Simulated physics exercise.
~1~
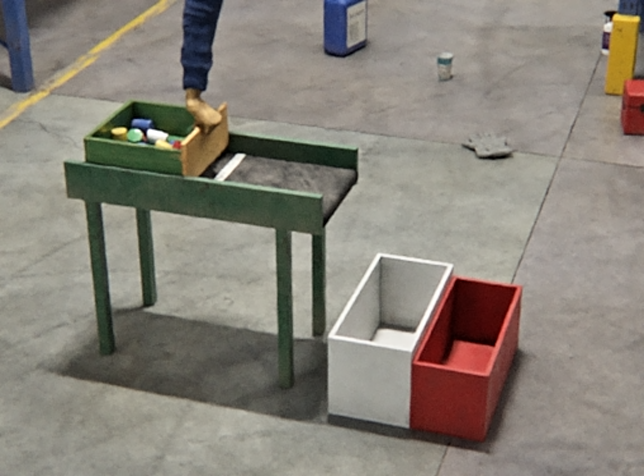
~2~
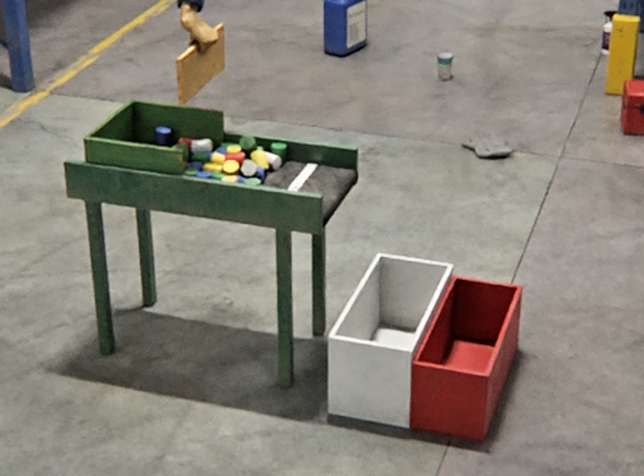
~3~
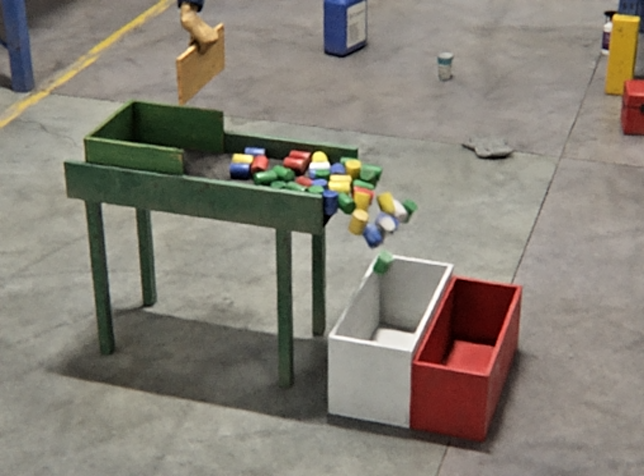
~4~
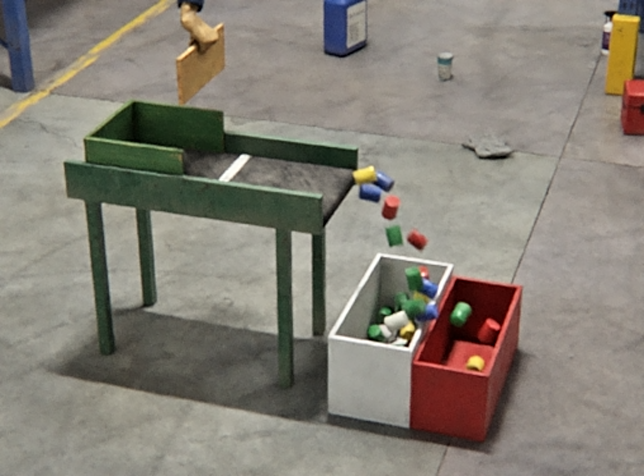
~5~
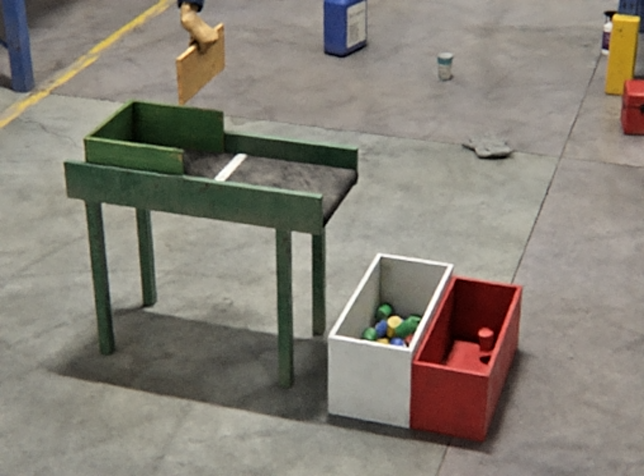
A green table with a dark belt stands on a grey concrete floor, seen from above at a fixed angle, with a white box and a red tub side by side below its right end. A hand lifts a wooden gate out of the green pen, releasing a crowd of small, colourful jars. The belt carries them right, its white stripe moving along, and they tumble off the end. Most drop into the white box, while some fall into the red tub. Finally the belt is empty, the hand still holds the gate aloft, and the white box holds the larger pile.
